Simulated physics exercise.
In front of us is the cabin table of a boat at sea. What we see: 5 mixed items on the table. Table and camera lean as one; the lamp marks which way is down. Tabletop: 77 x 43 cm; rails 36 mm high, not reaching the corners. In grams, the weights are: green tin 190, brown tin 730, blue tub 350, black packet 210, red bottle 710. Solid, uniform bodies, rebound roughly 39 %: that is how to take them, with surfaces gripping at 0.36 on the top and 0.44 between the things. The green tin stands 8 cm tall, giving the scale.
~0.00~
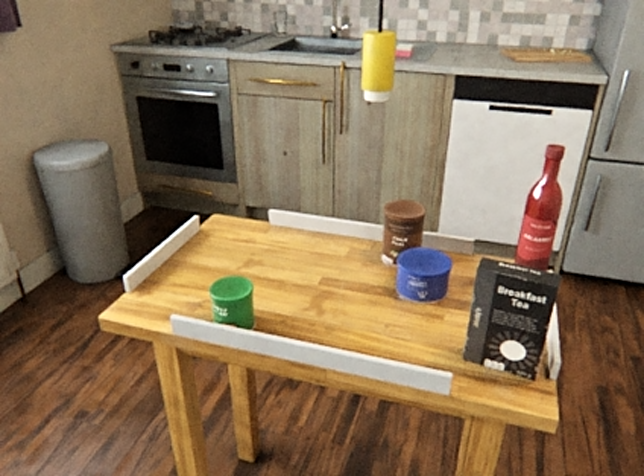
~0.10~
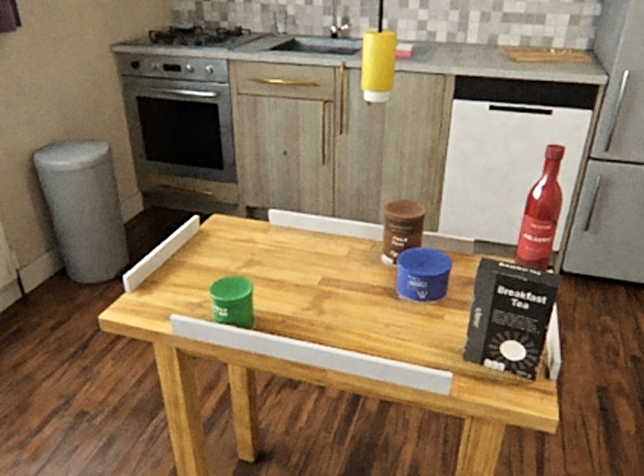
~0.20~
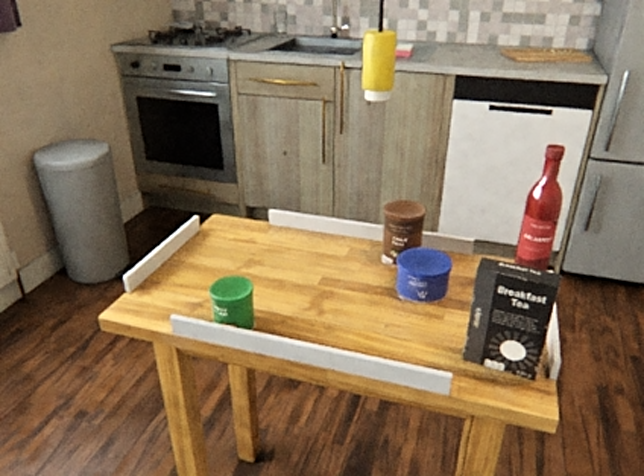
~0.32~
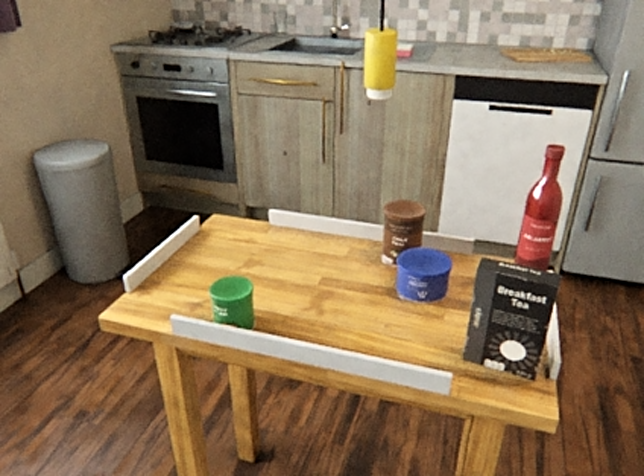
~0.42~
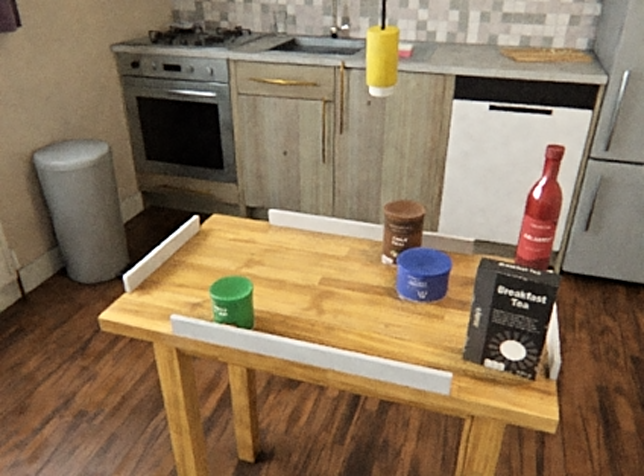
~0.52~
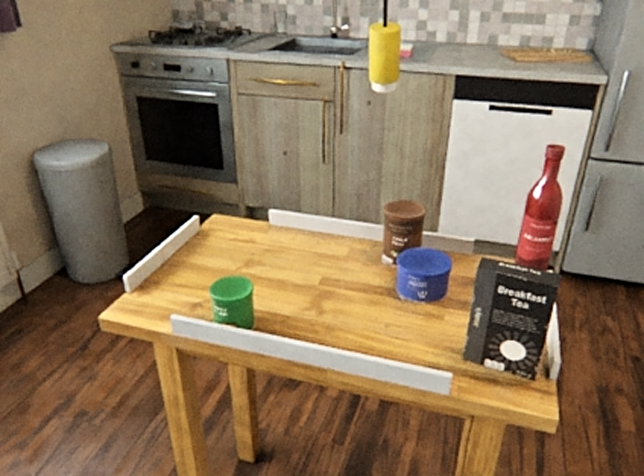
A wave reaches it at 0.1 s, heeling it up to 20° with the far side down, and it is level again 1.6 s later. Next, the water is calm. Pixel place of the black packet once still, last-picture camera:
About (484, 270).
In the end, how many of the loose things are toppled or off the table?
I make it 2.
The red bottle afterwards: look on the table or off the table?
Red bottle: Goes out of bounds.
After 1.02 s, boat heeled 19°, far side down; black packet on its side near (507, 304); red bottle tipped 38° from how it sat.
After 1.12 s, boat heeled 16°, far side down; red bottle now off the table; black packet on its side near (489, 289).
After 1.32 s, boat heeled 9°, far side down; black packet on its side near (484, 270).
After 1.62 s, boat level; black packet on its side near (484, 270).
At rest (2.2 s), off the table, red bottle; tipped over on the table, black packet; the other 3 in place, give or take 5 cm. Seen from the same camera at the end, black packet near (484, 270).
